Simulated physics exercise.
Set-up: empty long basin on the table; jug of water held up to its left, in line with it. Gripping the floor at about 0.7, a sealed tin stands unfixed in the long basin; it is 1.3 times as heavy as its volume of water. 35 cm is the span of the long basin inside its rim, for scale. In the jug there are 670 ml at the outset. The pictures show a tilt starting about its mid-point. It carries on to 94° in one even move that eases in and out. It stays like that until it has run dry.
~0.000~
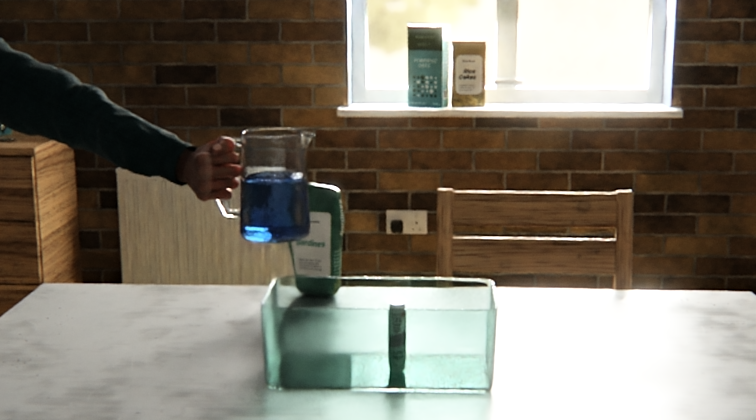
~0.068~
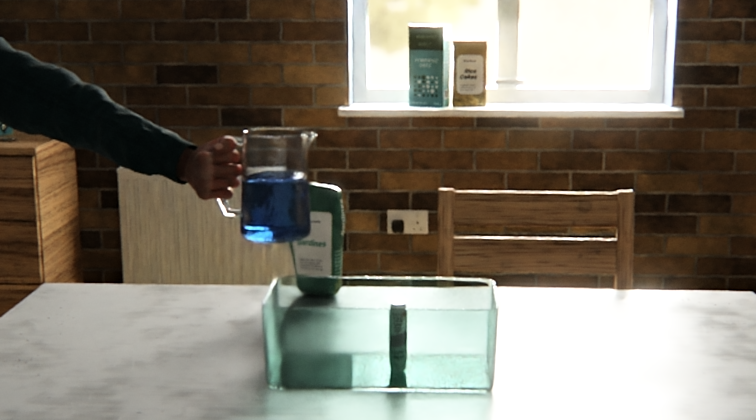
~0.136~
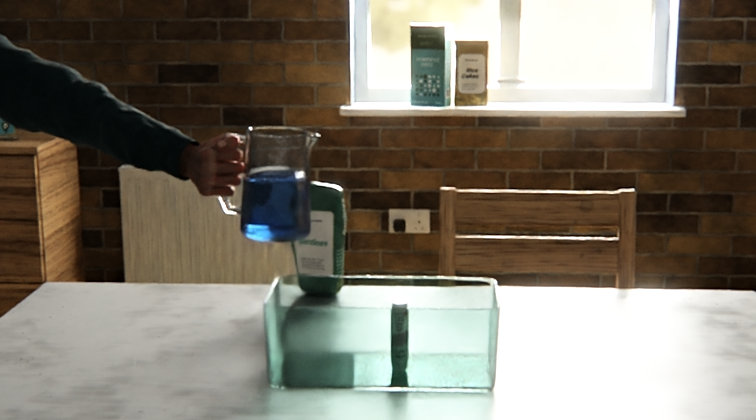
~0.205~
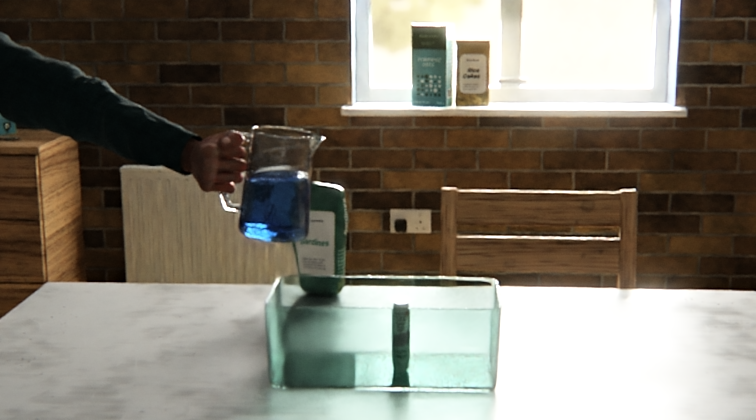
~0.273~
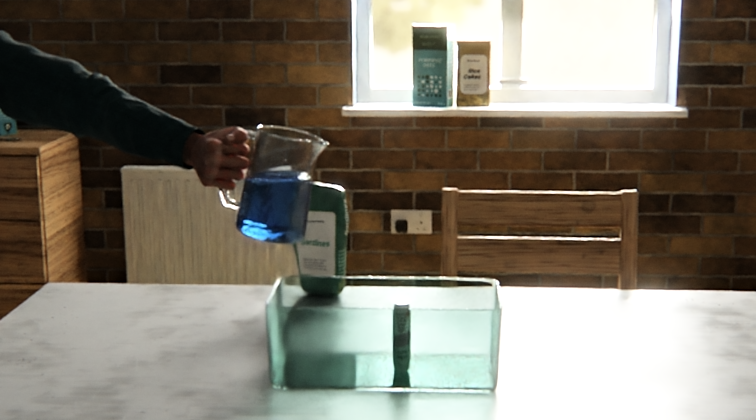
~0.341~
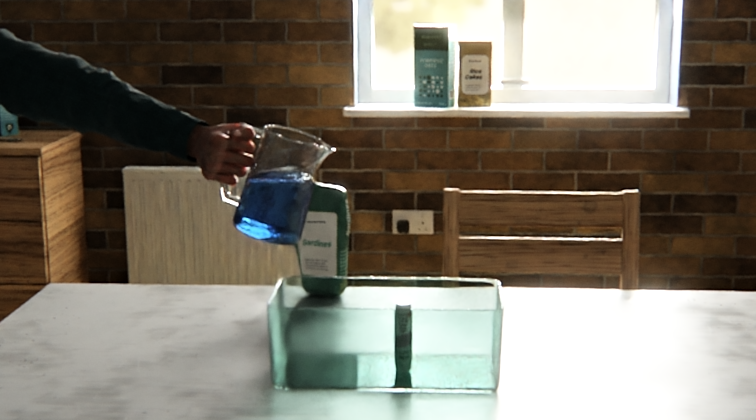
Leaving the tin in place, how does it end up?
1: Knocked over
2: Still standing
(1) Knocked over.
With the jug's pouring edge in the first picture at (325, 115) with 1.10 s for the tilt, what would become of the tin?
It does not tip.
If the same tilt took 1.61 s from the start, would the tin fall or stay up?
In that case the tin overturns.
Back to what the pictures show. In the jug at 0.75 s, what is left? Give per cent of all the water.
About 100 per cent.
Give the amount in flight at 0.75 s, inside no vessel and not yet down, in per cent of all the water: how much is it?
Some 0 per cent.
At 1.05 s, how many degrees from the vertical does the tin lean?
It is at some 0°.
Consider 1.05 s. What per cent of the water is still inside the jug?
Remaining share: Approx. 70 %.
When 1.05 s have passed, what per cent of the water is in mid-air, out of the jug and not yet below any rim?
Some 20 % is up in the air.
After 0.75 s the tilt is 65° and 100 per cent is still to pour; the tin stands where it began.
After 1.05 s the tilt is 90° and 70 per cent is still to pour; the tin stands where it began.
After 1.36 s the tilt is 94° and 30 per cent is still to pour; the tin lies on its side.
After 1.70 s the tilt is 94° and 14 per cent is still to pour; the tin lies on its side.
In the end the tin lies on its side.
